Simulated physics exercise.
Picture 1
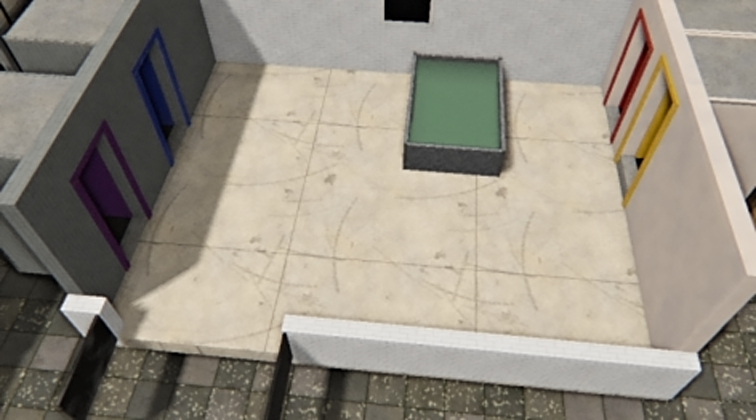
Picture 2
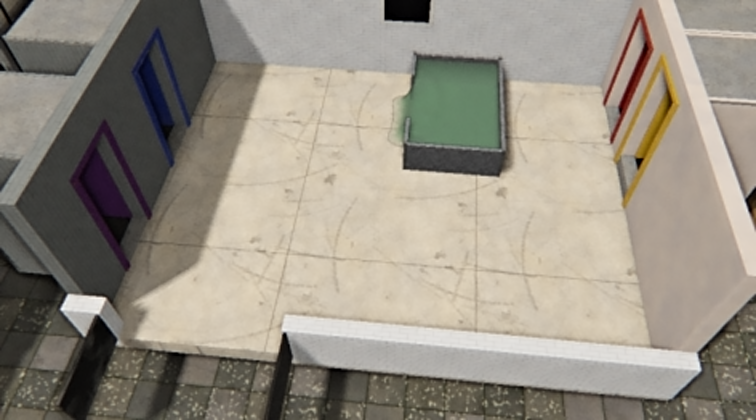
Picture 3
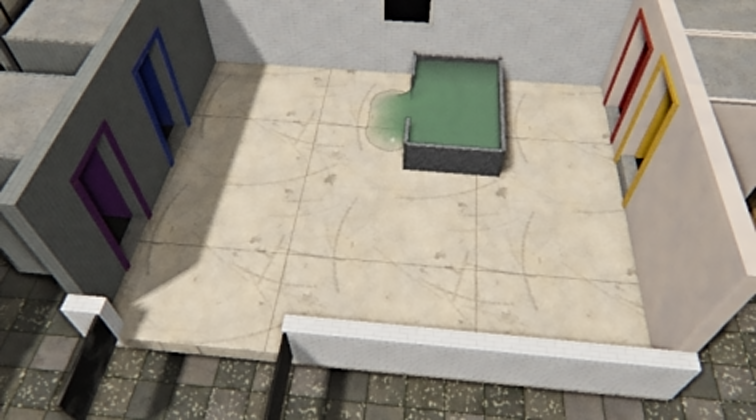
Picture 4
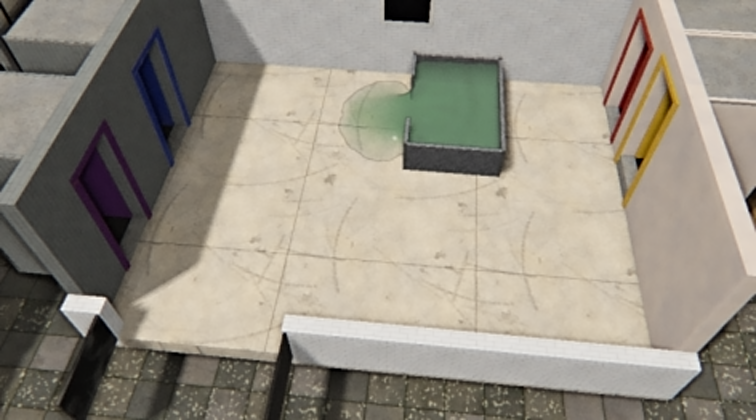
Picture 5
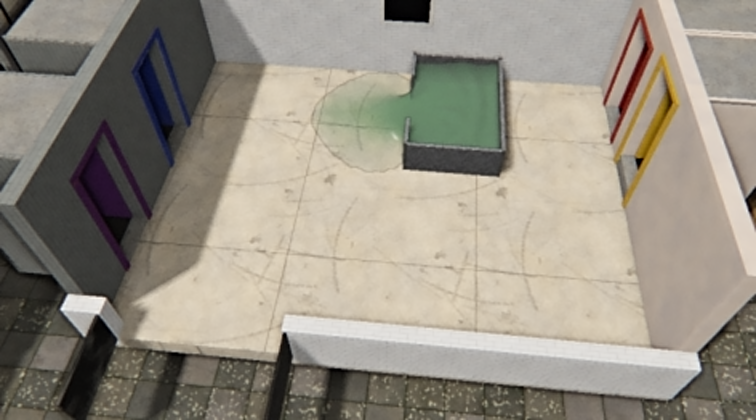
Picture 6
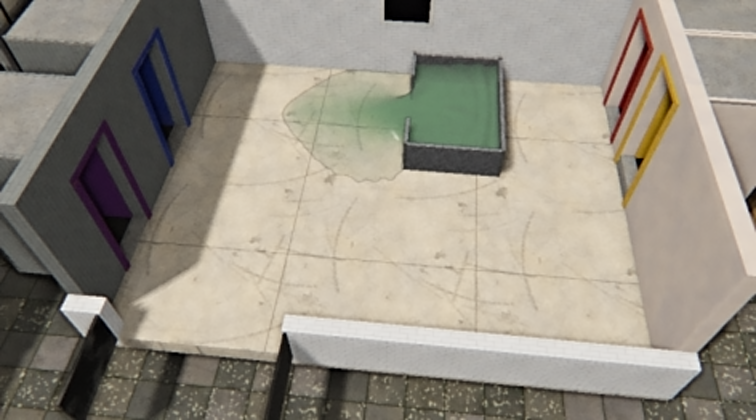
In this clip, green water sits in an open tank inside a walled yard with coloured doorways, then pours through a gap in the tank's left side and spreads leftward across the pale floor in a widening, thinning pool.
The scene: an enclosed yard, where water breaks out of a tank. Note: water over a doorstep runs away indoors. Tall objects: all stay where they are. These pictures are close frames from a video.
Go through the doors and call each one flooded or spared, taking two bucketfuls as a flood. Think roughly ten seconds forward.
Yellow door: Spared, red door: Spared, purple door: Spared, blue door: Flooded.
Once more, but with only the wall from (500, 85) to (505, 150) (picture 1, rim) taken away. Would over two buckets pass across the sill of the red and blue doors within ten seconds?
The red door ends up above, while the blue door falls short.
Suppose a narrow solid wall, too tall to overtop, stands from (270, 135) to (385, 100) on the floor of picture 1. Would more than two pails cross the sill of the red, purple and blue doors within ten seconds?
Result - red door: Stays within the limit; purple door: Overshoots; blue door: Stays within the limit.
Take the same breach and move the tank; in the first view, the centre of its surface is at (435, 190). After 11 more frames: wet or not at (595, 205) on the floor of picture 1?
Result for the spot: Still unsoaked.
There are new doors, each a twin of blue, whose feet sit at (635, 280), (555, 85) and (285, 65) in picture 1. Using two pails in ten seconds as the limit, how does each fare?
Door by door: Ends up below, ends up below, ends up above.
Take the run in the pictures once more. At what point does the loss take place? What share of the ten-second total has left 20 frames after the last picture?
It comes to around 10 per cent.
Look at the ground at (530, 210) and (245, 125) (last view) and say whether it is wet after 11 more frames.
First spot spared, second spot soaked.
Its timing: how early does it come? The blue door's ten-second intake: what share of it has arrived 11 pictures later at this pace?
Estimated share: About 20 %.
A moment on, water covers 25 % of the floor; the yellow door not reached, the red door not reached, the purple door not reached, the blue door not reached.
Next, water covers 30 % of the floor; the yellow door not reached, the red door not reached, the purple door not reached, the blue door over two buckets in.
Then, water covers 35 % of the floor; the yellow door not reached, the red door not reached, the purple door wet at the sill, nothing in, the blue door over two buckets in.
Later, water covers 45 % of the floor; the yellow door not reached, the red door not reached, the purple door wet at the sill, nothing in, the blue door far over two buckets in.
In the end, water covers 60 % of the floor; the yellow door not reached, the red door not reached, the purple door wet at the sill, nothing in, the blue door far over two buckets in.
